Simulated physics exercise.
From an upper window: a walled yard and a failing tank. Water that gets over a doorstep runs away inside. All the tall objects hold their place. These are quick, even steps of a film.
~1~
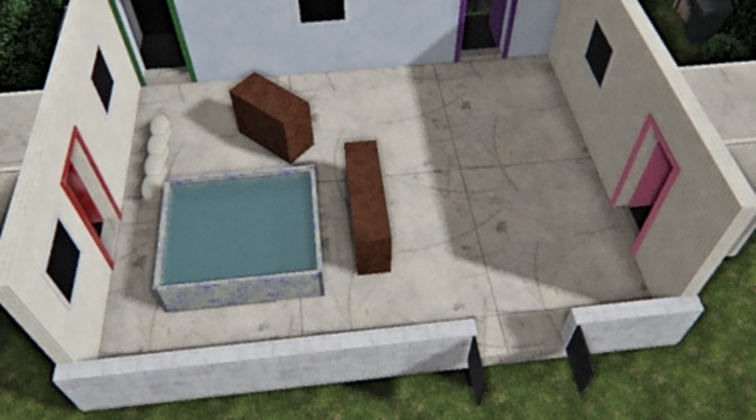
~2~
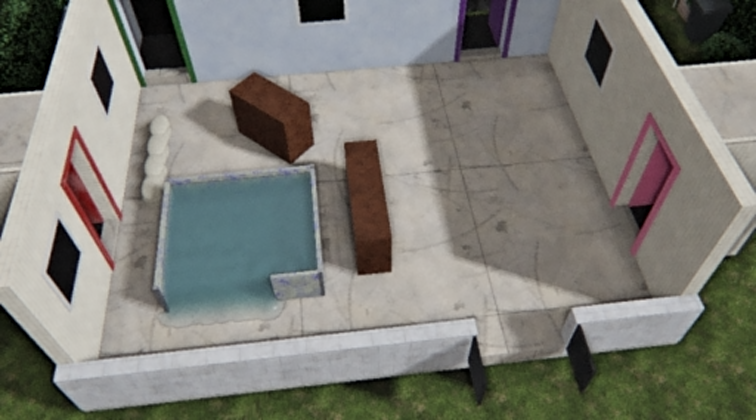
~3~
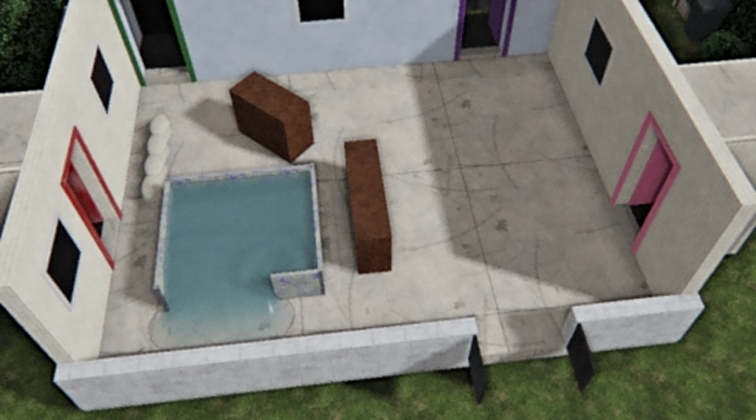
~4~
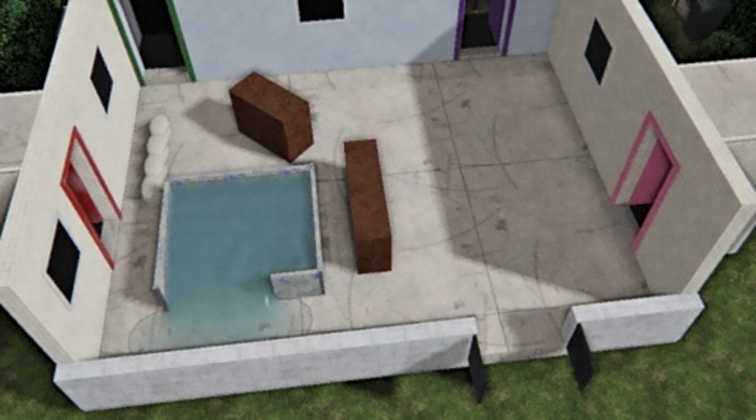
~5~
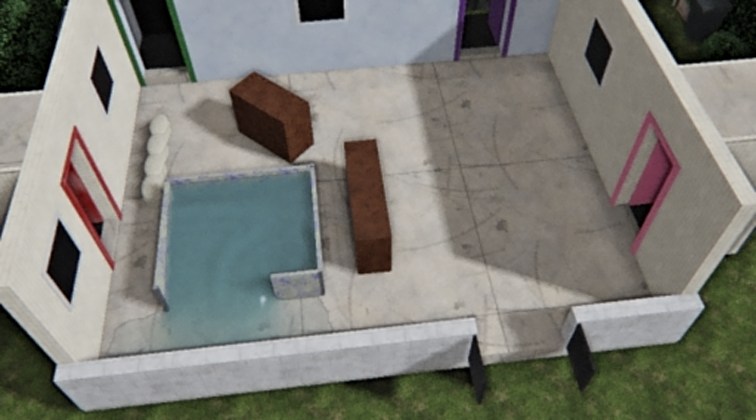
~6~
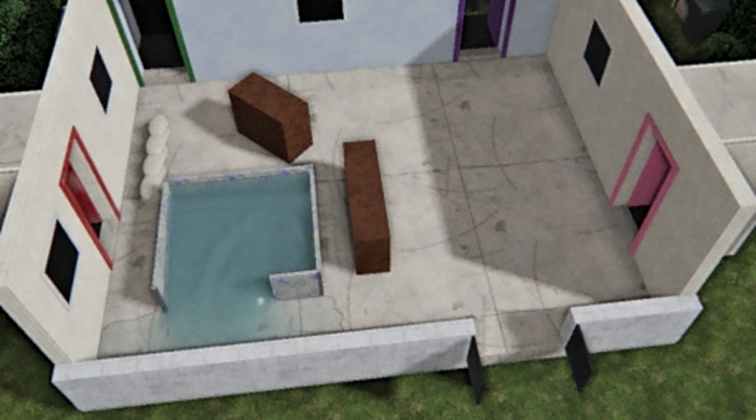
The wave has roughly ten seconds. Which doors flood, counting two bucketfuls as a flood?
In the end: The green door stays under that; the red door takes more than that; the purple door stays under that; the pink door takes more than that.
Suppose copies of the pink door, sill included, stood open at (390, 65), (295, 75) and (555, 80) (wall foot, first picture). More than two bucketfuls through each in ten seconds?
As listed: Keeps below it, stays under, holds.
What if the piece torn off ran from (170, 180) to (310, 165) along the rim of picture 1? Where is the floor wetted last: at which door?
I say the door marked pink.
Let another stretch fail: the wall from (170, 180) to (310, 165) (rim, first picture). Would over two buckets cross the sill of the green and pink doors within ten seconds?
Green goes over; pink stays under.
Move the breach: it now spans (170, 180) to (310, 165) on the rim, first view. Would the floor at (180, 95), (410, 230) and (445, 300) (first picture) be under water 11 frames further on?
One after the other: Under water, clear, free of water.
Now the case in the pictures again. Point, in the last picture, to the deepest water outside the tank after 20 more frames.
At about (152, 212).
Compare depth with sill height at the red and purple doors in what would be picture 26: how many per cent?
About 120 and 0 per cent.
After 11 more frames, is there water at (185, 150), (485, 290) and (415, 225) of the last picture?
In turn: Not flooded, covered, not flooded.
A moment on, water covers 10 % of the floor; the green door not reached, the red door not reached, the purple door not reached, the pink door not reached.
Next, water covers 20 % of the floor; the green door not reached, the red door wet at the sill, nothing in, the purple door not reached, the pink door not reached.
Then, water covers 50 % of the floor; the green door wet at the sill, nothing in, the red door wet at the sill, nothing in, the purple door not reached, the pink door wet at the sill, nothing in.
Later, water covers 65 % of the floor; the green door under two buckets in, the red door over two buckets in, the purple door not reached, the pink door over two buckets in.
In the end, water covers 90 % of the floor; the green door under two buckets in, the red door over two buckets in, the purple door wet at the sill, nothing in, the pink door far over two buckets in.
